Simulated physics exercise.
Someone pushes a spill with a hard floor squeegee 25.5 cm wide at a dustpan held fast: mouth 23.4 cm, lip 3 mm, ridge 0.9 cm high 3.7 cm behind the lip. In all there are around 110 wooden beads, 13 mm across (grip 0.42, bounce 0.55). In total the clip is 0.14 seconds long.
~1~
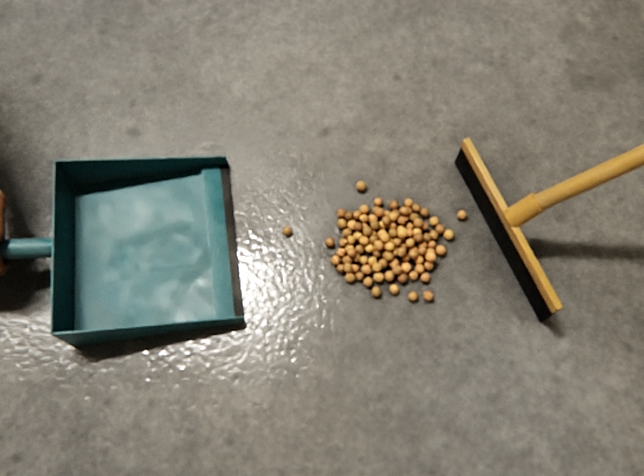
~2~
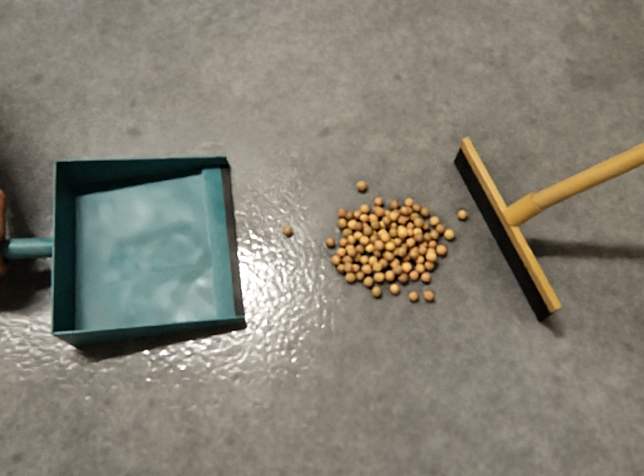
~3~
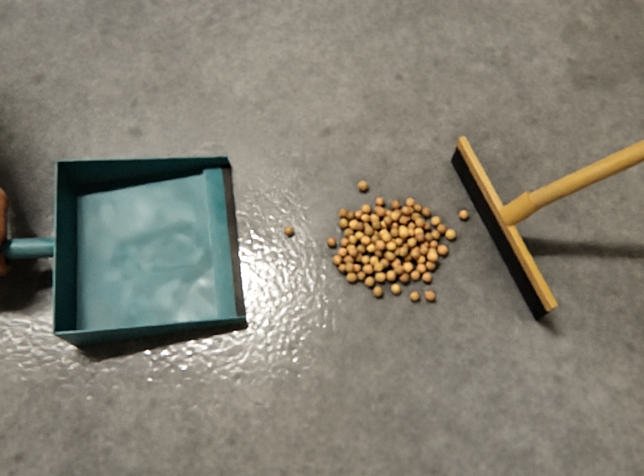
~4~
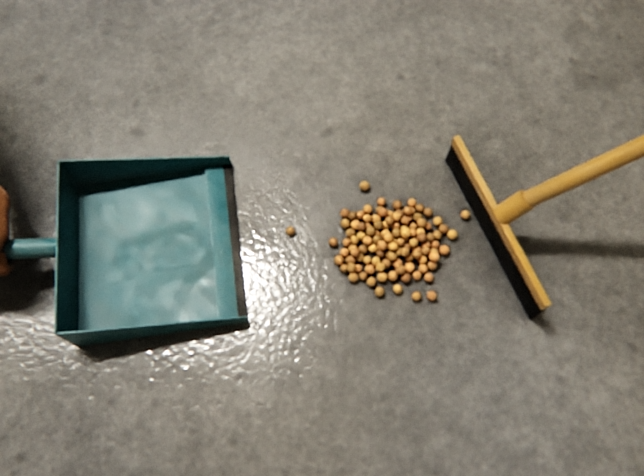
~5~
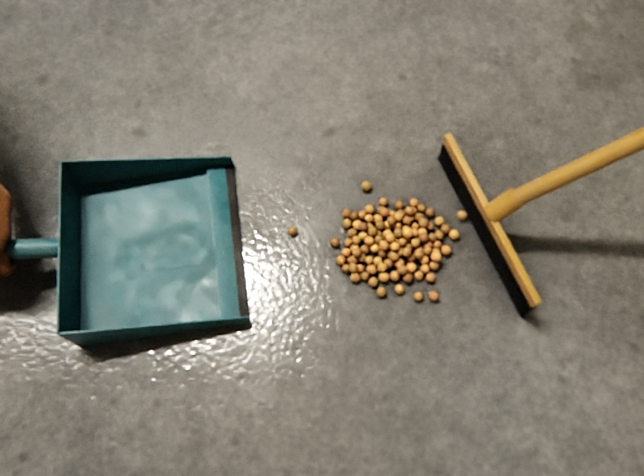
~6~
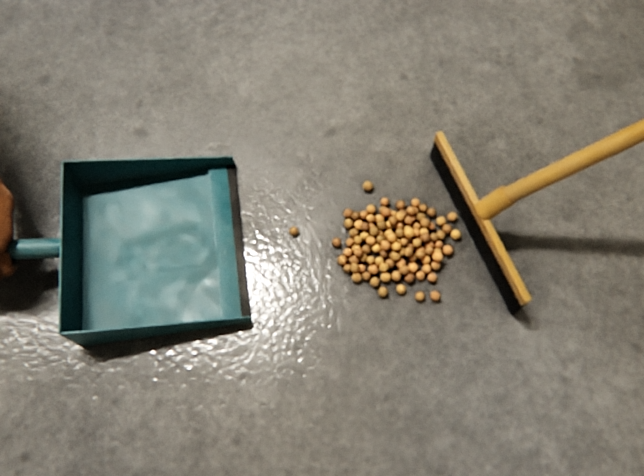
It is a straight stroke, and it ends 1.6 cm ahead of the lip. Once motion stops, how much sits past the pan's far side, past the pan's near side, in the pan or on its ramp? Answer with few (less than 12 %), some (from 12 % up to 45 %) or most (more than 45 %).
Far side - few; near side - some; pan - few.
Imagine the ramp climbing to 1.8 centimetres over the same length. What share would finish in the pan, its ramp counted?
About 5 %.
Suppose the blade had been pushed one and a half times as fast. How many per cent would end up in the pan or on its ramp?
Share: Near 15 %.
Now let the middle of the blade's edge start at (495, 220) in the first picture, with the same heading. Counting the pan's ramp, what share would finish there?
Estimate: Near 5 %.
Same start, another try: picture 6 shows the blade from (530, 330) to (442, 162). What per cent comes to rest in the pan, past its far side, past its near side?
Pan 15; far 0; near 45.
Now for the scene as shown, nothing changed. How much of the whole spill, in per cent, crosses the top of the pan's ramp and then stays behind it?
About 0 %.
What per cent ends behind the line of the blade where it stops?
About 15 percent.
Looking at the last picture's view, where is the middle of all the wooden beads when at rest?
Estimated resting centre: Around (265, 260).
Then, 0.28 s after the last picture, middle of the blade 18 cm from the lip; 0 % over the lip, far side 0 %, near side 5 %.
Then, 0.46 s after the last picture, middle of the blade 9 cm from the lip; 0 % over the lip, far side 0 %, near side 15 %.
Then, 0.76 s after the last picture, middle of the blade 4 cm from the lip; 10 % over the lip, far side 5 %, near side 15 %.
In the end, far side 5 %, near side 15 %, pan 5 %, in front of the lip or behind the blade 75 %.
